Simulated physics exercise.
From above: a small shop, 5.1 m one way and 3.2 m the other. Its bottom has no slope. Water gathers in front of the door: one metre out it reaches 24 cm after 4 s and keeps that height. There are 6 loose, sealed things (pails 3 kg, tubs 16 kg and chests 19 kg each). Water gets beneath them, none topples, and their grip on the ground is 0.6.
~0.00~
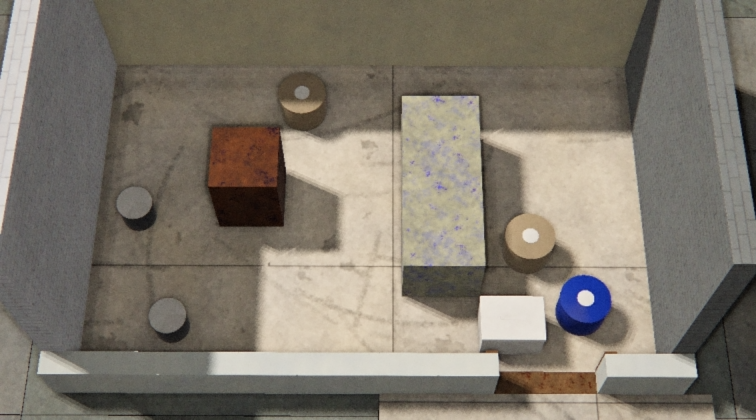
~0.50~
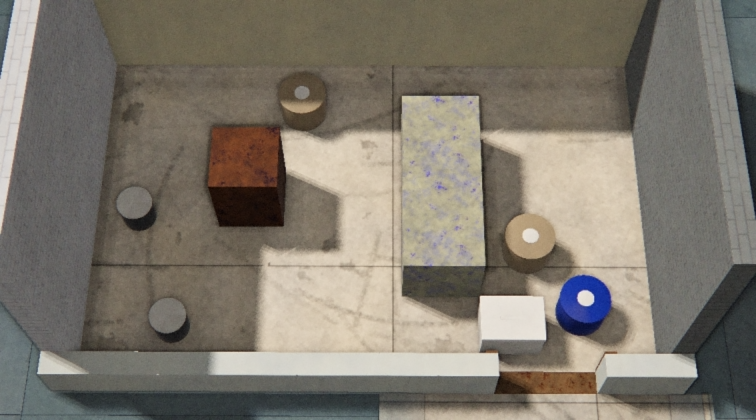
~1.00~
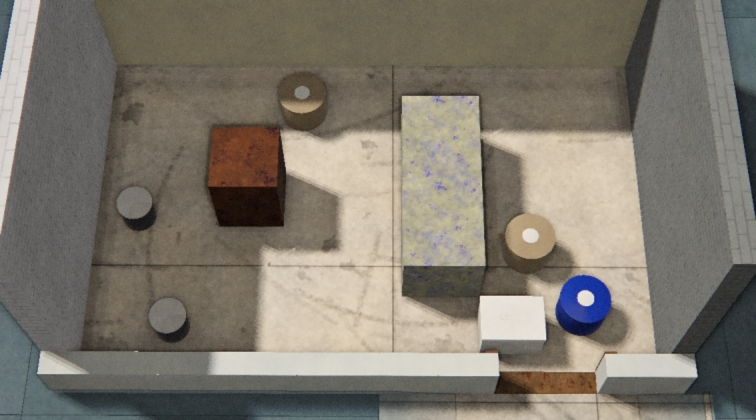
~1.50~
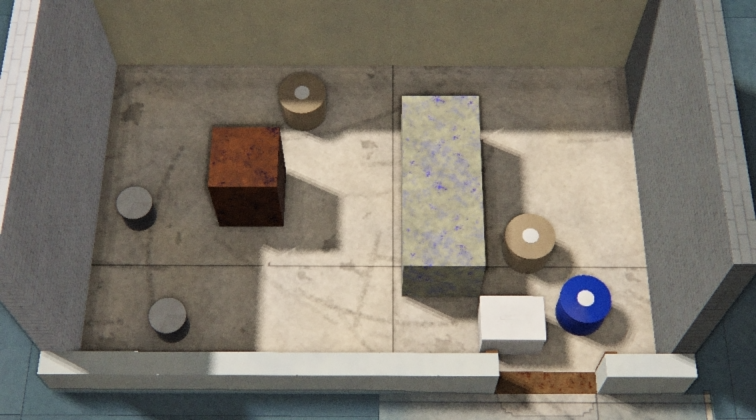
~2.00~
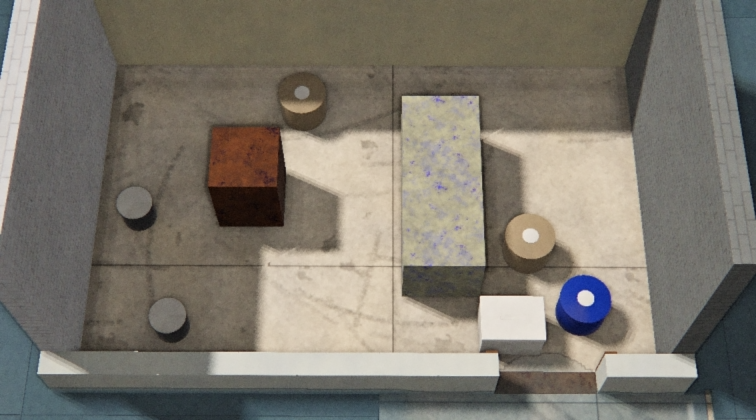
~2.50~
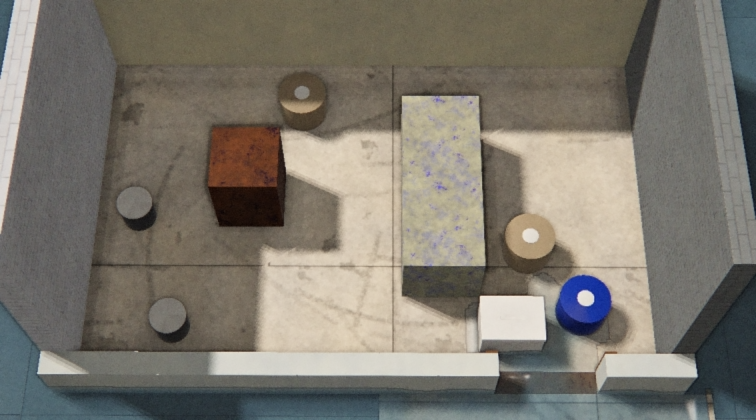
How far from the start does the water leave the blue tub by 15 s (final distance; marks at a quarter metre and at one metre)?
The blue tub travels far.
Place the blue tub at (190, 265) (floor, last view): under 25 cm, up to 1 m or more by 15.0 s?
It moves a short way.
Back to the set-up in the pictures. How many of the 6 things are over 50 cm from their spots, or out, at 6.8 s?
1 of them.
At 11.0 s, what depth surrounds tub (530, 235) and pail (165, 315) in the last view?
Roughly 13 and 7 cm.
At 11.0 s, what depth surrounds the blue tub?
About 7 cm.
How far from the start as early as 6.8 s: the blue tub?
About 250 cm.
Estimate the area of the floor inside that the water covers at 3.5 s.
About 2.0 m2.
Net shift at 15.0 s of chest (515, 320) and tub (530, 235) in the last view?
In turn: 200 cm, 400 cm.
After 3.5 s the blue tub is near (590, 288), 0.1 m from its start, aground; 0 afloat.
After 6.8 s the blue tub is near (575, 72), 2.3 m from its start, afloat; 2 afloat.
After 11.0 s the blue tub is near (302, 138), 3.0 m from its start, aground; 4 afloat.
After 15.0 s the blue tub is near (303, 139), 3.0 m from its start, aground; 4 afloat.
